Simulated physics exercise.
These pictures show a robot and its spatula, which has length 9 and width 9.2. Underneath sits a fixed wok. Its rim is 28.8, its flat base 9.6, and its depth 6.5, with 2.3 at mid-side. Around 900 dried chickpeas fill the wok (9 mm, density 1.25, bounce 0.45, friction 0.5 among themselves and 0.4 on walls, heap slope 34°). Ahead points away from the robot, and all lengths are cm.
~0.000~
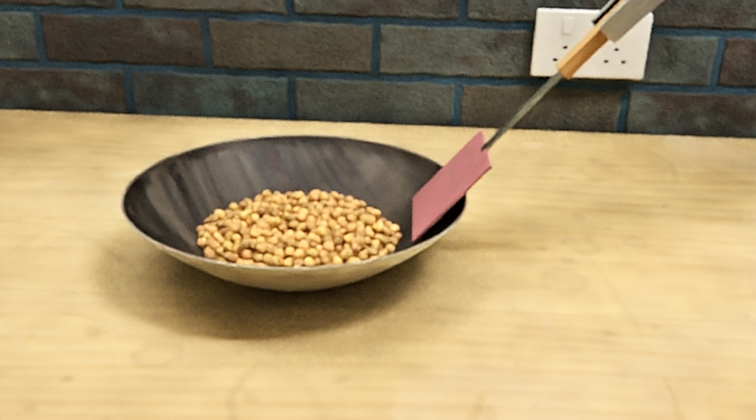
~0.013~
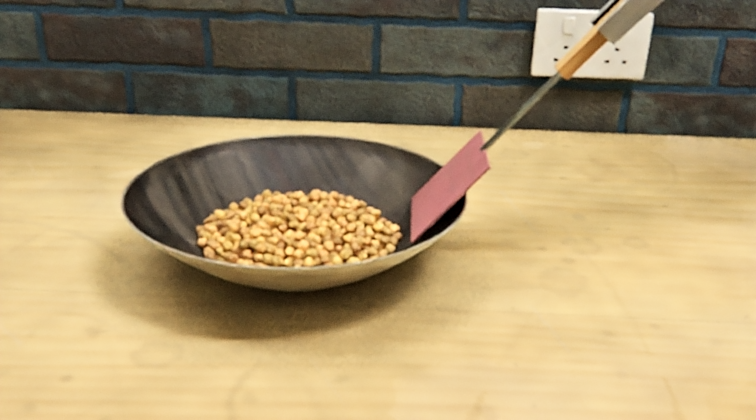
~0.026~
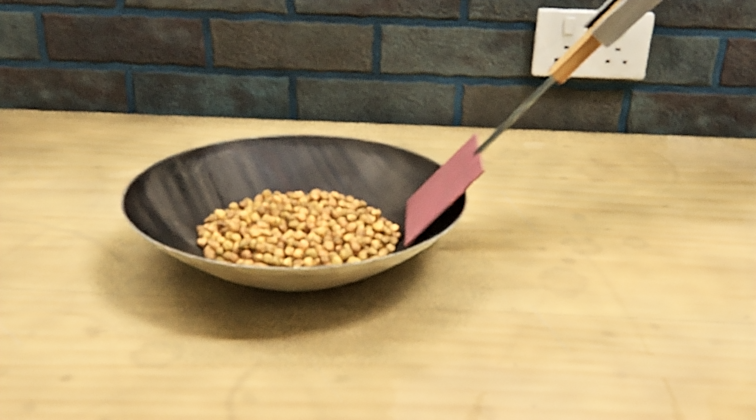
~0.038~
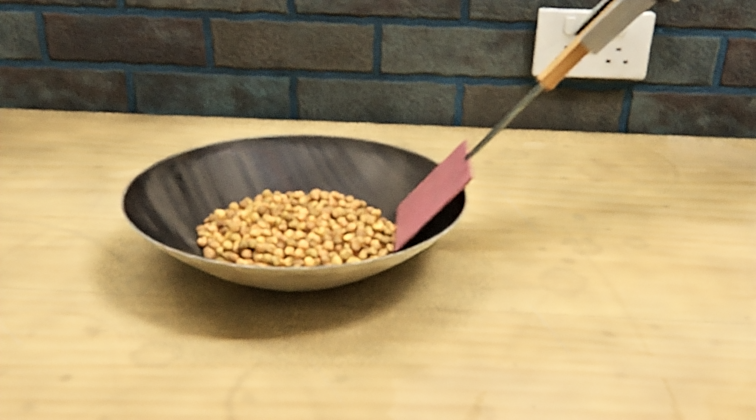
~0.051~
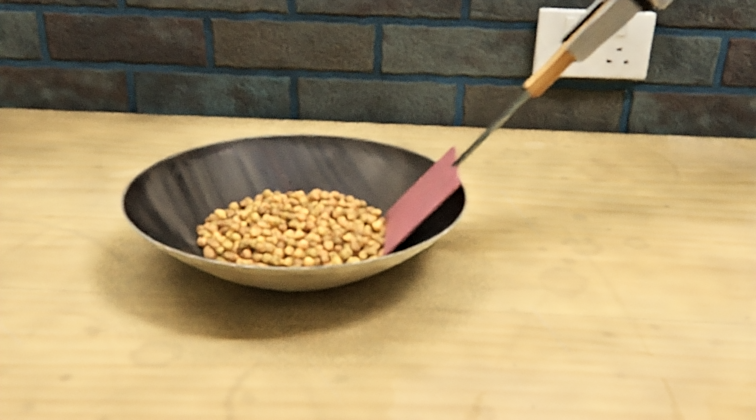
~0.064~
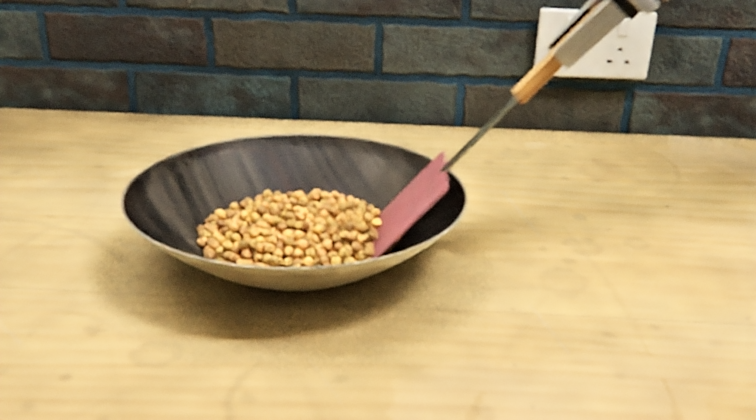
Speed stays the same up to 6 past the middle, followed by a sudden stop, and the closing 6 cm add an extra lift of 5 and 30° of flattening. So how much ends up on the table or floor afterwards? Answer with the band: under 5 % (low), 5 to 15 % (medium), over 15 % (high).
Medium, 5 to 15 %.
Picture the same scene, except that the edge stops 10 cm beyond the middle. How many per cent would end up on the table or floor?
Then around 25 per cent.
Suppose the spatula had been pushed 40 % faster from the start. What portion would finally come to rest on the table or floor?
Then roughly 15 percent.
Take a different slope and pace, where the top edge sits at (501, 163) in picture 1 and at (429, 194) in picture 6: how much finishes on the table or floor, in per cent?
About 20 per cent.
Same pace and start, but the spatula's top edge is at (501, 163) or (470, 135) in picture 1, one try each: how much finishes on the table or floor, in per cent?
First try roughly 5 percent, second try roughly 10 percent.
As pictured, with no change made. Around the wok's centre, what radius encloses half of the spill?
Roughly 30 cm from the middle.
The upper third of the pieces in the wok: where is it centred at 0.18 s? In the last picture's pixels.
Near (247, 208).
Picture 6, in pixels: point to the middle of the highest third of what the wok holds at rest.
It is centred near (196, 206).
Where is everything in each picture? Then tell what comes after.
The first picture shows the spatula top edge at (486, 147), sloping 50°; upper third of the load around (299, 228), from x 200 to 395, top at y 195; 900 in the wok.
The second picture shows the spatula top edge at (485, 148), sloping 50°; upper third of the load around (299, 228), from x 200 to 395, top at y 195.
The third picture shows the spatula top edge at (480, 151), sloping 50°; upper third of the load around (299, 228), from x 200 to 395, top at y 195.
The fourth picture shows the spatula top edge at (469, 157), sloping 50°; upper third of the load around (299, 228), from x 200 to 395, top at y 195.
The fifth picture shows the spatula top edge at (457, 164), sloping 50°; upper third of the load around (299, 228), from x 200 to 395, top at y 195.
The sixth picture shows the spatula top edge at (445, 169), sloping 50°; upper third of the load around (302, 226), from x 200 to 395, top at y 195; 900 in the wok.
After 0.12 s, sloping 50°, highest piece 9 above the table; 900 in the wok.
After 0.18 s, sloping 39°, highest piece 10 above the table; 900 in the wok.
After 0.41 s, sloping 20°, highest piece 8 above the table; 830 in the wok, 45 on the table or floor, 25 on the blade or in flight.
After 1.46 s, sloping 20°, highest piece 7 above the table; 830 in the wok, 70 on the table or floor.
In the end, 830 in the wok, 70 on the table or floor. That is 8 % on the table or floor.
